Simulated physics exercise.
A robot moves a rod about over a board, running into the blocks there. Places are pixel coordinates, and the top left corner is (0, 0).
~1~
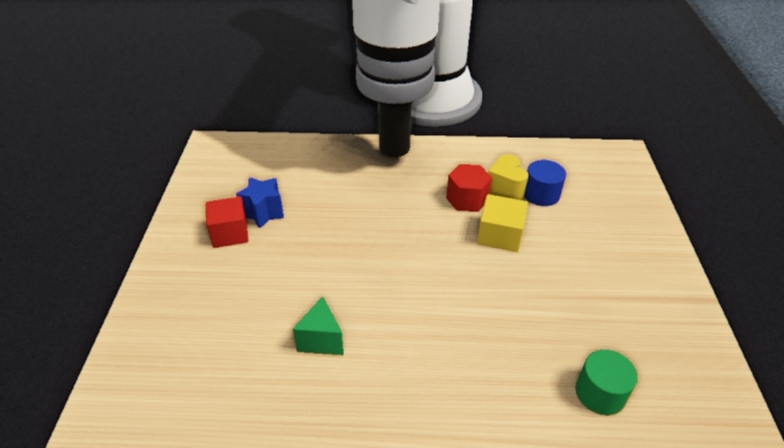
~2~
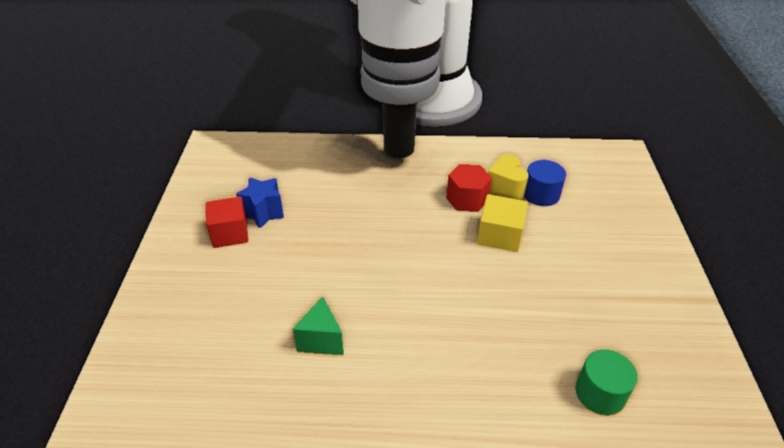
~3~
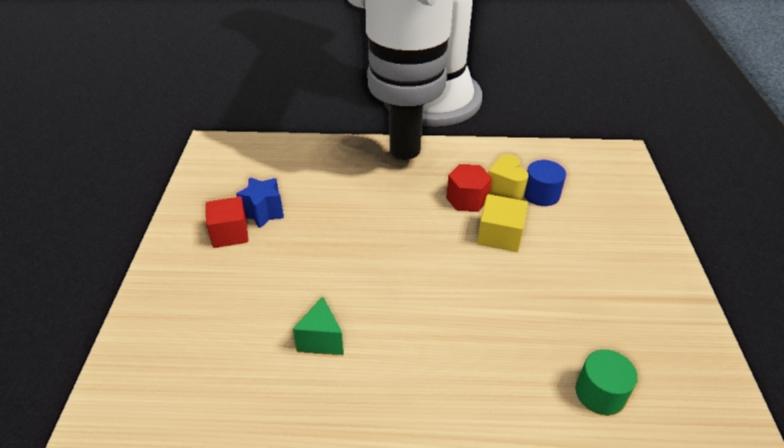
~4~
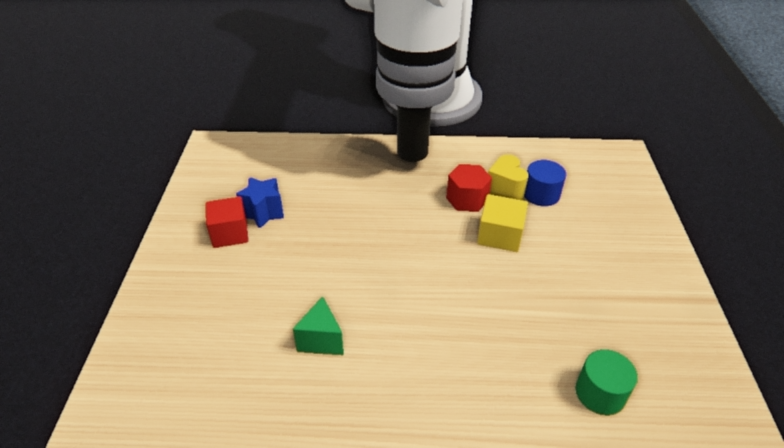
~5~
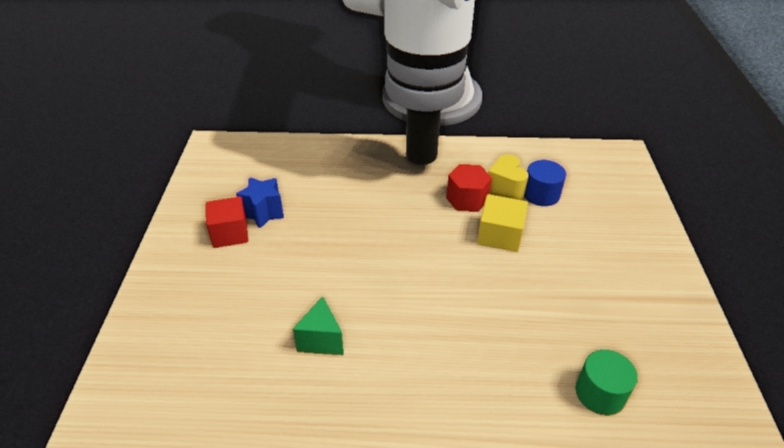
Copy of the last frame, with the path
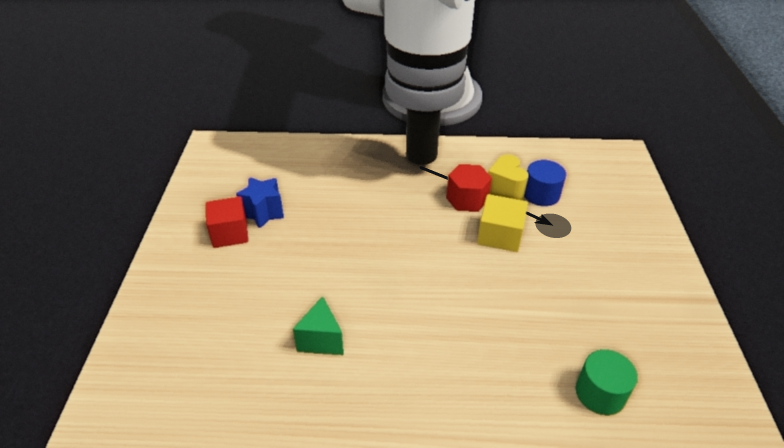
The robot arm slid its black rod a short way to the right along the board's far edge, nearing the red six-sided block, while all the colored blocks stayed where they were.
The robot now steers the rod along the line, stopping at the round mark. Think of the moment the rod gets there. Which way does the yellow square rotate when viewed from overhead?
It goes anticlockwise.
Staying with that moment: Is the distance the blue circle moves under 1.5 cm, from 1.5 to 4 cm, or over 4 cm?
The answer is over 4 cm.
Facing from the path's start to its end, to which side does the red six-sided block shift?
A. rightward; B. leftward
A: Rightward.
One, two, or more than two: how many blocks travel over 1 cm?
It should be three or more.
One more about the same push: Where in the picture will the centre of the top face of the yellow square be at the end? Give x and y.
It sits at (509, 229).
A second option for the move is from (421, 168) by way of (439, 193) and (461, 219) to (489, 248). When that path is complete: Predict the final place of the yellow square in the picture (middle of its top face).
It is at (541, 225).
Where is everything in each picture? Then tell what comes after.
The first picture shows lower end of the rod at (395, 148), tops of blocks, red six-sided block at (470, 175), yellow square at (505, 211), yellow heart-shaped block at (509, 167), blue circle at (547, 171).
The second picture shows rod at (399, 149), blocks as before.
The third picture shows rod at (405, 151), blocks as before.
The fourth picture shows rod at (413, 153), blocks as before.
The fifth picture shows rod at (422, 156), red six-sided block at (470, 175), yellow square at (505, 211), yellow heart-shaped block at (509, 167), blue circle at (547, 171).
The drawn path runs from (421, 168) via (485, 194), ending at (553, 226).
What follows on the original path. One third of the way, rod at (466, 173); red six-sided block at (481, 185), turned 25° clockwise; yellow square at (508, 215).
Two thirds of the way, rod at (510, 192); red six-sided block at (494, 200), turned 90° clockwise; yellow square at (509, 229), turned 40° anticlockwise; yellow heart-shaped block at (545, 177), turned 35° anticlockwise; blue circle at (578, 168).
At the end, rod at (557, 213); red six-sided block at (494, 200), turned 90° clockwise; yellow square at (509, 229), turned 40° anticlockwise; yellow heart-shaped block at (584, 188), turned 85° anticlockwise; blue circle at (591, 165).
